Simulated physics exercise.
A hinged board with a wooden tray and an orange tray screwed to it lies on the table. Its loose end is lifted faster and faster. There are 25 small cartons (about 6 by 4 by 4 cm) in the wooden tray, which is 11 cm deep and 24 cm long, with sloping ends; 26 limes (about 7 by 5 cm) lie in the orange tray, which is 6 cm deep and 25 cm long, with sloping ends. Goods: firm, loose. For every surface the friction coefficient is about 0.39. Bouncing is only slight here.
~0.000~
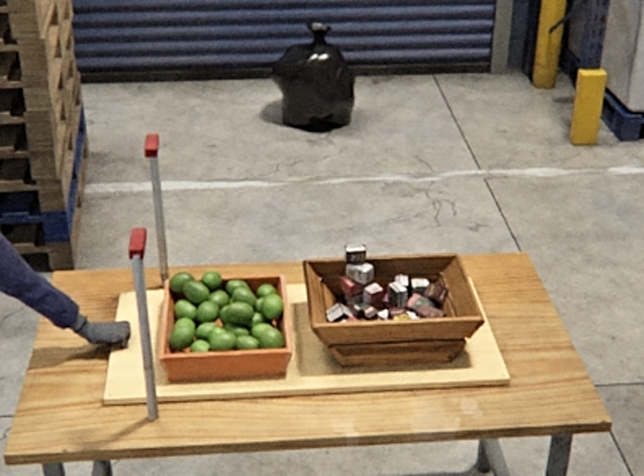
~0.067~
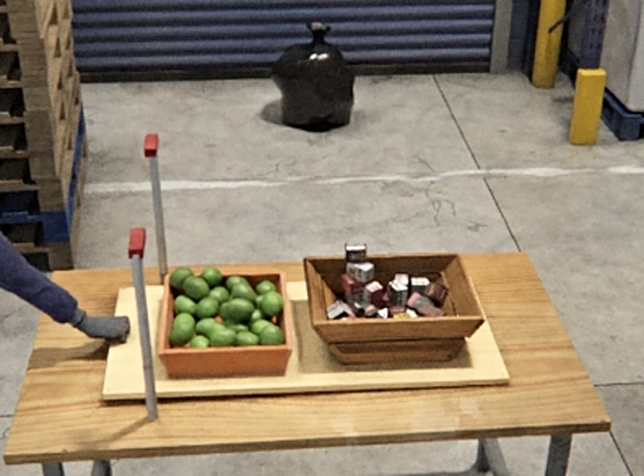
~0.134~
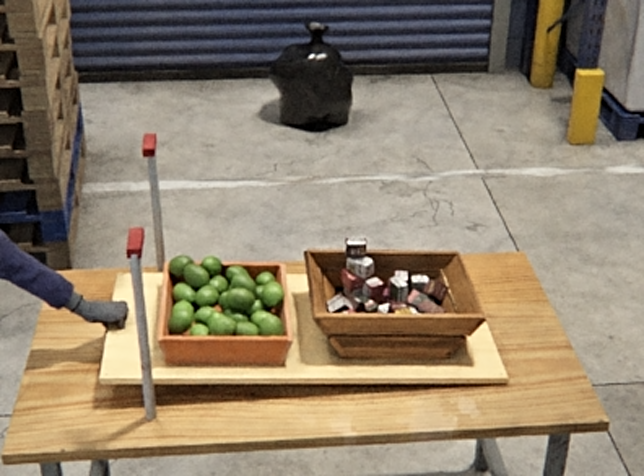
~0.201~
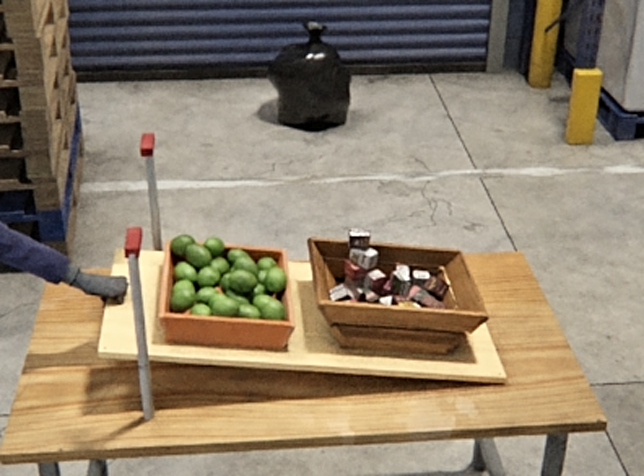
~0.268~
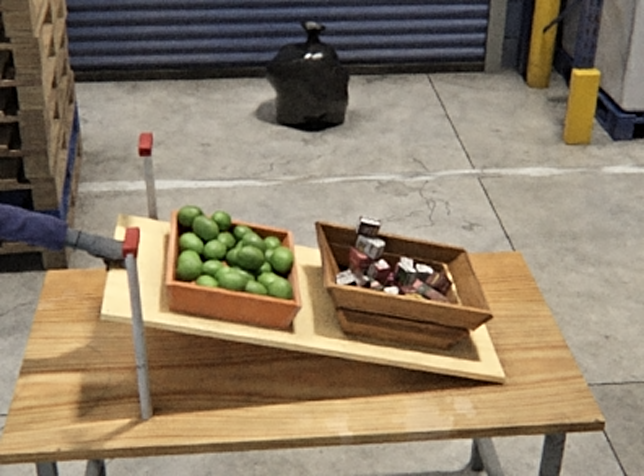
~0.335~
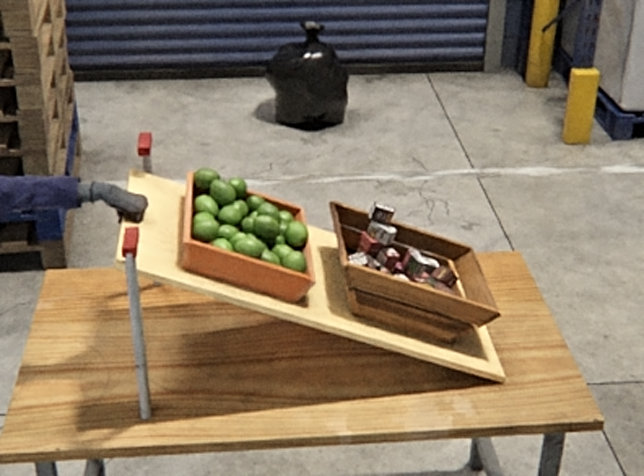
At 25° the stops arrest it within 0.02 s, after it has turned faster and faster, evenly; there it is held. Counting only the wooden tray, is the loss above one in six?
No.
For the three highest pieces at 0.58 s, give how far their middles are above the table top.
50 cm.
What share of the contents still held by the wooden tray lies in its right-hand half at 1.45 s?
Close to 90 percent, I reckon.
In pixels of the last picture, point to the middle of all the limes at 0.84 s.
Around (354, 245).
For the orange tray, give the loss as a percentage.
For the orange tray, the loss is 90%.
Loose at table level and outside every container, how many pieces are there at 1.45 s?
Some 5 pieces.
After 0.34 s, the lift is arrested.
After 0.44 s, tilt 25°; wooden tray 25 in, 0 out and orange tray 26 in, 0 out.
After 0.58 s, tilt 25°; wooden tray 25 in, 0 out and orange tray 18 in, 8 out.
After 0.84 s, tilt 25°; wooden tray 25 in, 0 out and orange tray 4 in, 22 out.
Final count (at 1.45 s), wooden tray 25 in, 0 out and orange tray 3 in, 23 out. Asked share, 0 of 25, 0 per cent.
